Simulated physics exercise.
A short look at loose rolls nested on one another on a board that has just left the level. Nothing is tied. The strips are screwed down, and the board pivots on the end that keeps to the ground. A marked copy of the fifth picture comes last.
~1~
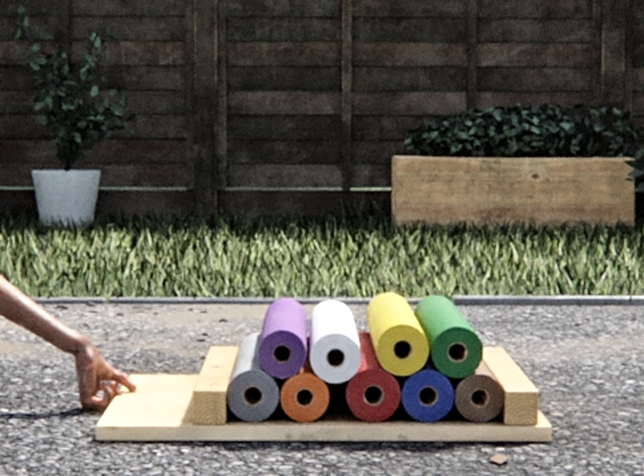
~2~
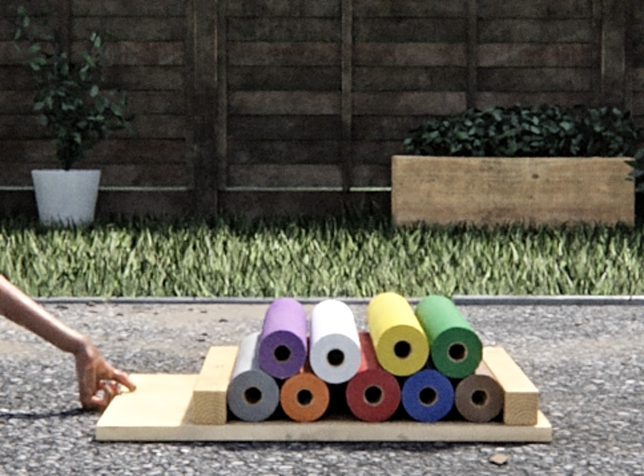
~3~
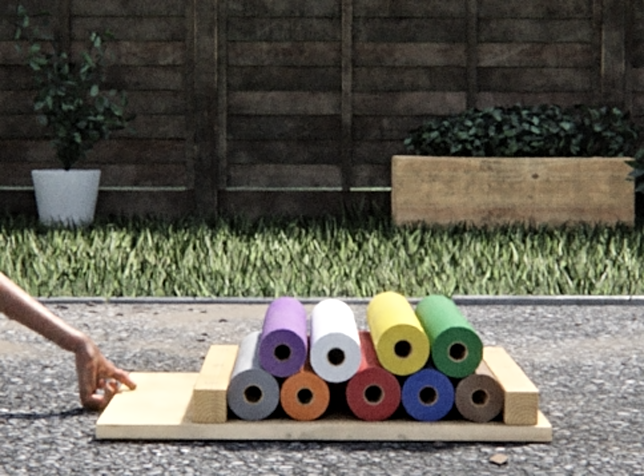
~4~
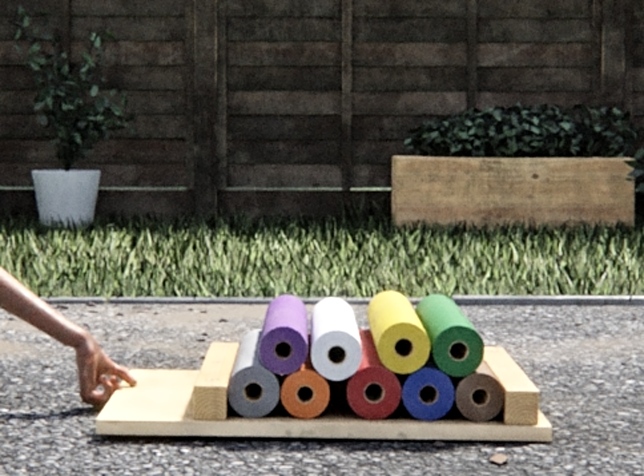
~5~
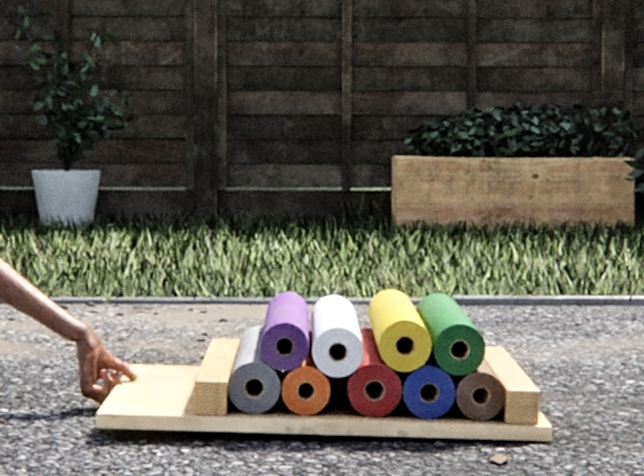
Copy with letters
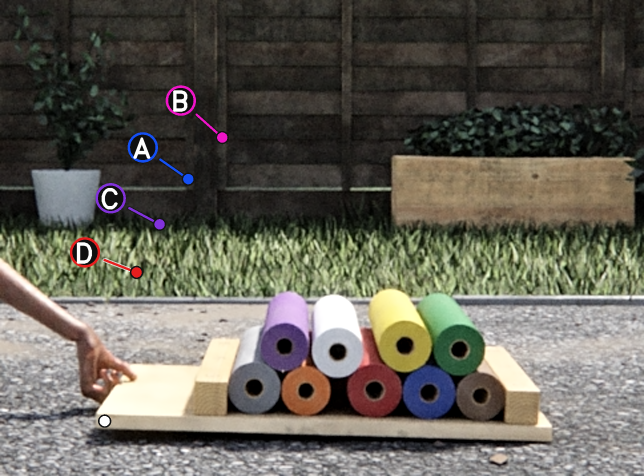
A hand at the left slowly raises the near end of a pale wooden board by a slight amount, tilting it and the rolls on it, while the camera stays still. Purple, white, yellow and green rolls nest above grey, orange, red, blue and brown ones, between two wooden strips. The board lies on rough grey ground, seen from the front, before grass, potted plants and a dark fence.
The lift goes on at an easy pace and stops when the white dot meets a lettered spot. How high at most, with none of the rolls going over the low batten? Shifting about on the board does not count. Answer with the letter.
The answer is mark D.
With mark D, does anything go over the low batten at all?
At D: No.
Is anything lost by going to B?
Yes.
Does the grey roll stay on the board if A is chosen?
Yes, with A.
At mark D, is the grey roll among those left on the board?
Yes, with D.
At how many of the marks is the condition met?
One of them.
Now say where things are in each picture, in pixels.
In the first frame, white roll (336, 357); green roll (457, 352); purple roll (282, 353).
In the second frame, purple roll (282, 353); yellow roll (402, 349).
In the third frame, board (323, 389); grey roll (253, 394); blue roll (428, 395).
In the fourth frame, board (323, 387); grey roll (254, 391); orange roll (305, 394).
In the fifth frame, board (323, 384); grey roll (254, 387); orange roll (306, 391).
On the copy, A at (188, 179); B at (222, 138); C at (160, 224); D at (137, 273); the white dot at (104, 421).
On D. First, board at 15°.
Then, board at 21°.
Finally, board at 21°, none over the low batten.
By contrast, A four over the low batten (white, green, purple, yellow); B four over the low batten (white, green, purple, yellow); C four over the low batten (white, green, purple, yellow).
